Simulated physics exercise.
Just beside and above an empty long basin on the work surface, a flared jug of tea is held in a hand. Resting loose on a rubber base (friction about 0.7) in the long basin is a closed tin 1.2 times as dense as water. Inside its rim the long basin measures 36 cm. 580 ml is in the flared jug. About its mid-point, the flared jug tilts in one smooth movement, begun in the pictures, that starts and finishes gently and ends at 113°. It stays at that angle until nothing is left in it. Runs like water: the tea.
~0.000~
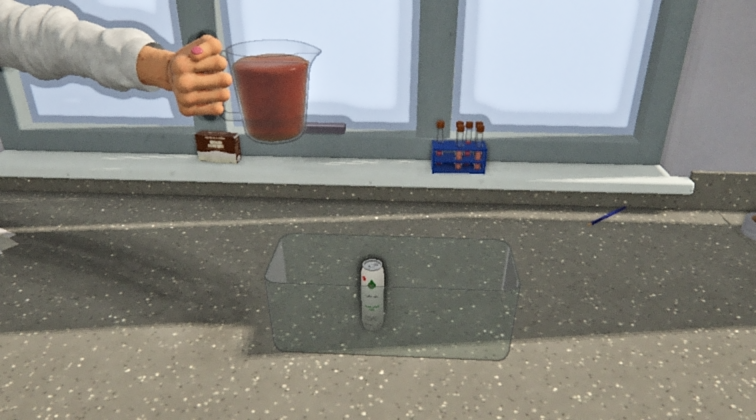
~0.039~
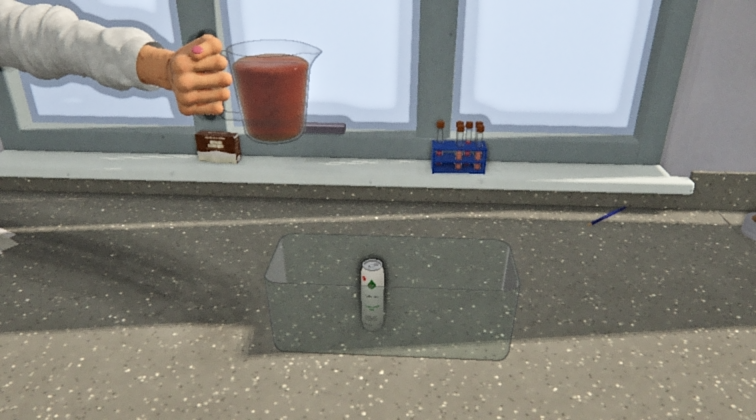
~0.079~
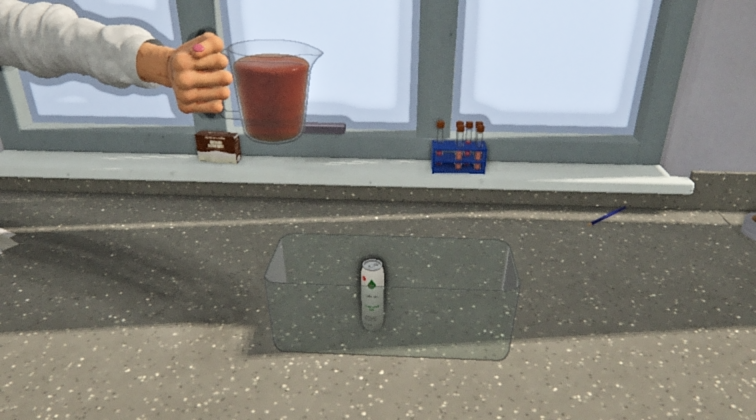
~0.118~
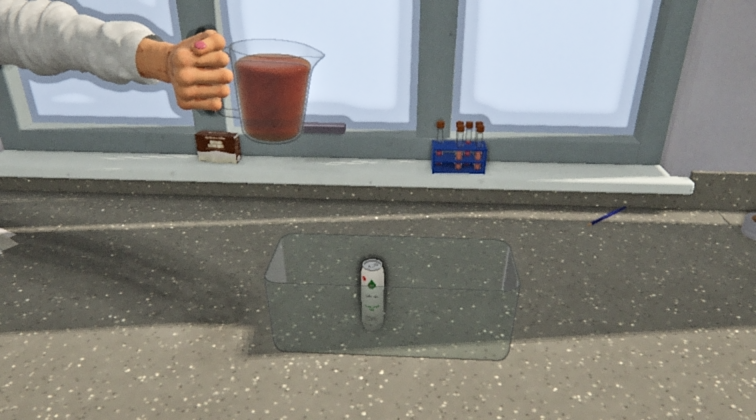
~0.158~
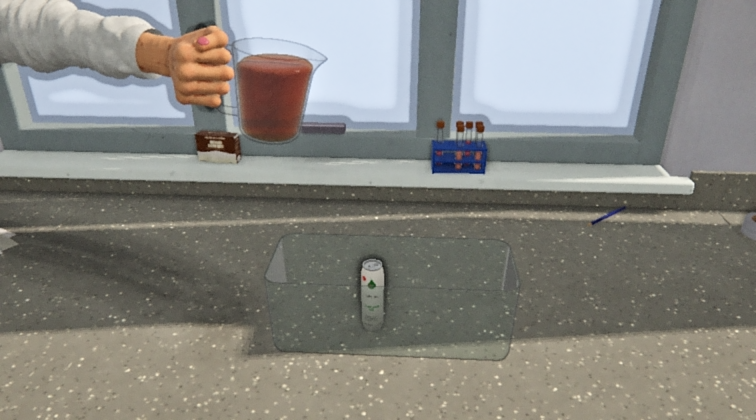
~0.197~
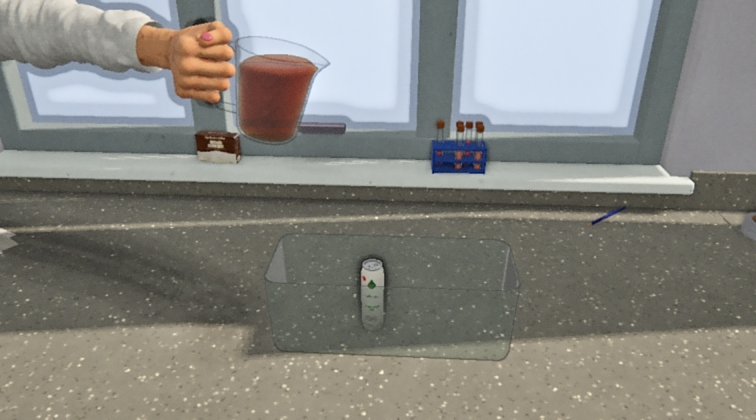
A hand holds a clear, flared jug of reddish-brown tea nearly upright at the upper left, above a long transparent basin with a tin standing inside. The jug barely moves at first, then the hand tilts it slightly to the right, while everything on the speckled counter stays still.
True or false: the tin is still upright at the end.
True.
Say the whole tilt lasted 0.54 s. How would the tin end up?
Outcome - the tin stays erect.
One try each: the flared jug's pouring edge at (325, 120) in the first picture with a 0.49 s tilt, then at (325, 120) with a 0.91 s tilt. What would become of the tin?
Run one: It tumbles. Run two: It tumbles.
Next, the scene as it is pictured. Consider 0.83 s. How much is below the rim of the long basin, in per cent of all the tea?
About 54 %.
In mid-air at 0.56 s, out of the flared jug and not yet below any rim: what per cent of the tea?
About 28 per cent.
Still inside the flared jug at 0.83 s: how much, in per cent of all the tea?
12 per cent or thereabouts.
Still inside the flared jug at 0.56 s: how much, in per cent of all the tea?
Roughly 70 %.
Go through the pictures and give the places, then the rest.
In the first frame, it leans 0°; its right rim is at (322, 50); the tea meets the walls at (234, 60) and (310, 62); the long basin's rim runs from (273, 257) to (514, 265); the tin's top is at (372, 268).
In the second frame, it leans 1°; its right rim is at (322, 51); the tea meets the walls at (234, 60) and (310, 62).
In the third frame, it leans 2°; its right rim is at (323, 52); the tea meets the walls at (236, 60) and (310, 63).
In the fourth frame, it leans 5°; its right rim is at (325, 55); the tea meets the walls at (236, 59) and (312, 63).
In the fifth frame, it leans 8°; its right rim is at (328, 59); the tea meets the walls at (238, 60) and (315, 64).
In the sixth frame, it leans 13°; its right rim is at (330, 63); the tea meets the walls at (241, 61) and (319, 65).
After 0.56 s the tilt is 77° and 70 per cent is still to pour; the tin stands where it began.
After 0.83 s the tilt is 111° and 12 per cent is still to pour; the tin stands where it began.
After 1.11 s the tilt is 113° and 0 per cent is still to pour; the tin stands where it began.
After 1.41 s the tilt is 113° and 0 per cent is still to pour; the tin stands where it began.
In the end the tin stands where it began.
